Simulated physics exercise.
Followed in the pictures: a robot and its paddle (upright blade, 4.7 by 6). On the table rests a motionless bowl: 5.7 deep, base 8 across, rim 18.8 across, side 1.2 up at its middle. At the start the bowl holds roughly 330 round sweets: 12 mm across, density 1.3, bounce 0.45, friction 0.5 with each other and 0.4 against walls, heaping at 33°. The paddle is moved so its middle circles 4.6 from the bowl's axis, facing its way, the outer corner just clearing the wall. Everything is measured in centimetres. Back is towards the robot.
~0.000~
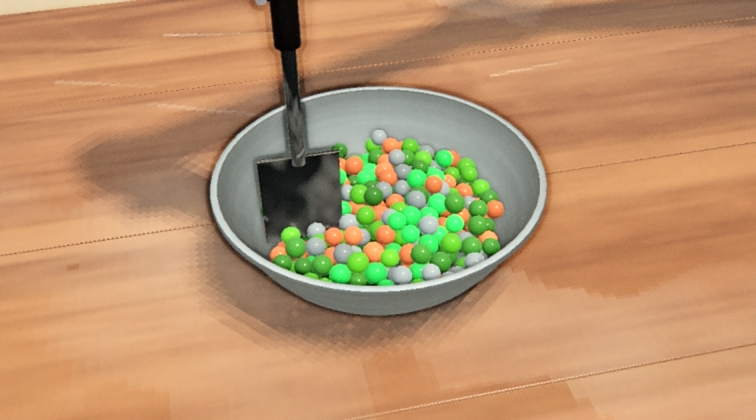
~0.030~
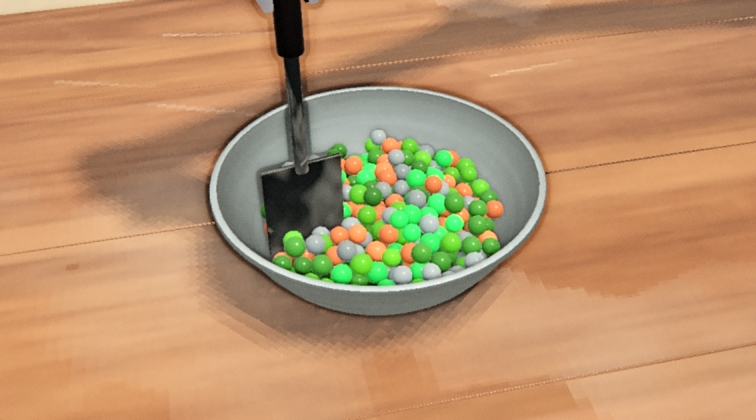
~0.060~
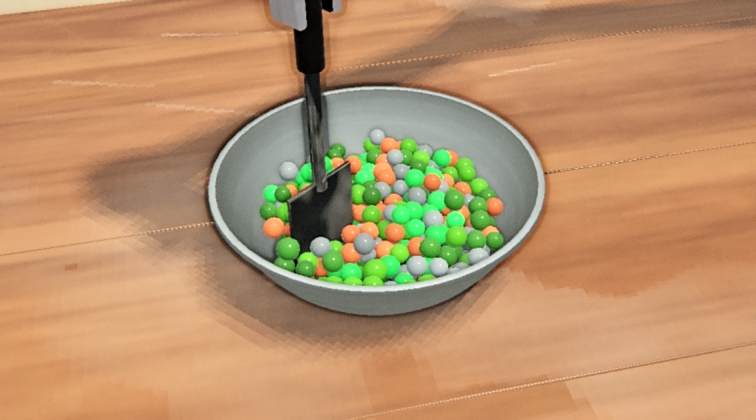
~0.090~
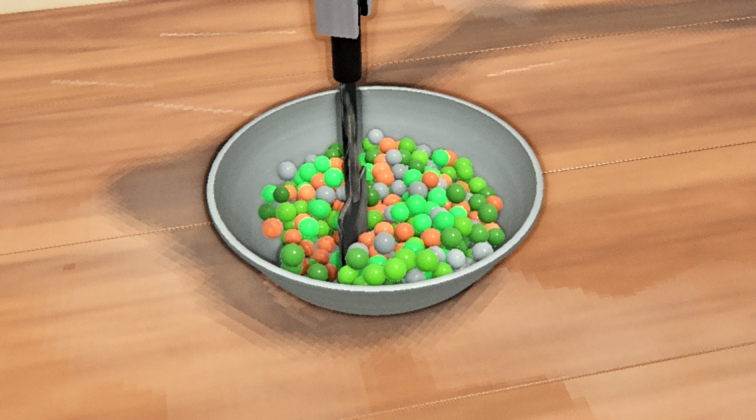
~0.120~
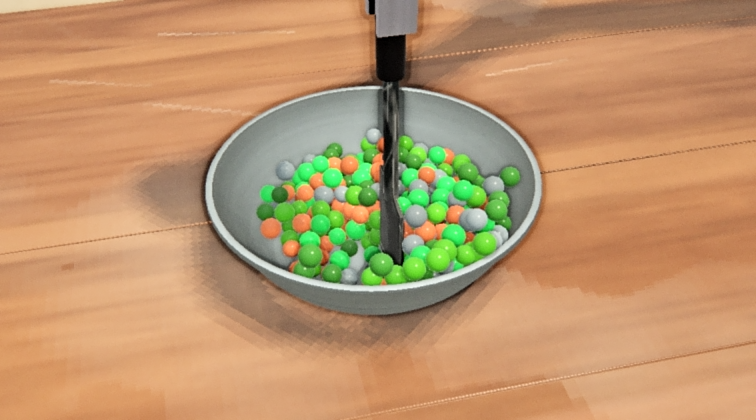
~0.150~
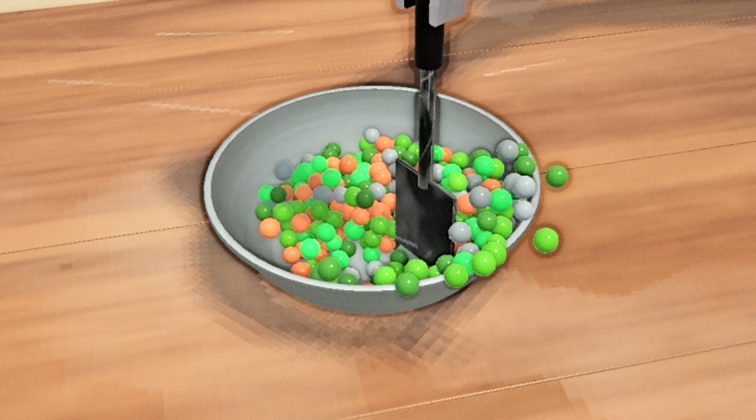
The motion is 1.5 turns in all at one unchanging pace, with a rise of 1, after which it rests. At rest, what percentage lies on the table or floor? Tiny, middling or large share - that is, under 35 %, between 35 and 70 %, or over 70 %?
The share is middling, between 35 and 70 %.
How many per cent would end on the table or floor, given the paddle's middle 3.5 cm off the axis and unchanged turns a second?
In that case some 30 %.
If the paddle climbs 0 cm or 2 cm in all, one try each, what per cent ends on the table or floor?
55 % and 35 %.
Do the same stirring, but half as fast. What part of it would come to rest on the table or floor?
Roughly 15 per cent.
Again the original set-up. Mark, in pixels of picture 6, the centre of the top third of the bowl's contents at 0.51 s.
(398, 263).
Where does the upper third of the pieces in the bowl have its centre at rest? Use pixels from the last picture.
It is centred near (416, 190).
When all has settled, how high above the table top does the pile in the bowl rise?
I'd say close to 5.0 centimetres.
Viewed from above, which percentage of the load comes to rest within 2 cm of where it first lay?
About 5 percent.
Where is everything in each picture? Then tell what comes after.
Paddle neck at (296, 134), 0° round; upper third of the load around (396, 204), from x 270 to 495, top at y 140; 328 in the bowl, in the first picture.
Paddle neck at (299, 141), 10° round; upper third of the load around (390, 209), from x 270 to 495, top at y 140, in the second picture.
Paddle neck at (318, 158), 36° round; upper third of the load around (391, 215), from x 270 to 495, top at y 140, in the third picture.
Paddle neck at (351, 168), 63° round; upper third of the load around (399, 230), from x 265 to 495, top at y 140, in the fourth picture.
Paddle neck at (391, 167), 90° round; upper third of the load around (427, 220), from x 265 to 510, top at y 135; 325 in the bowl, 3 in flight or on the tool, in the fifth picture.
Paddle neck at (426, 155), 117° round; upper third of the load around (462, 204), from x 265 to 555, top at y 135; 319 in the bowl, 9 in flight or on the tool, in the sixth picture.
By 0.33 s, 279° round, highest piece 11 above the table; 249 in the bowl, 36 on the table or floor, 43 in flight or on the tool.
By 0.51 s, 81° round, highest piece 9 above the table; 194 in the bowl, 112 on the table or floor, 22 in flight or on the tool.
By 0.80 s, 180° round, highest piece 5 above the table; 181 in the bowl, 147 on the table or floor.
By 1.50 s, 180° round, highest piece 5 above the table; 181 in the bowl, 147 on the table or floor.
Final count, 181 in the bowl, 147 on the table or floor. That is 45 % on the table or floor.
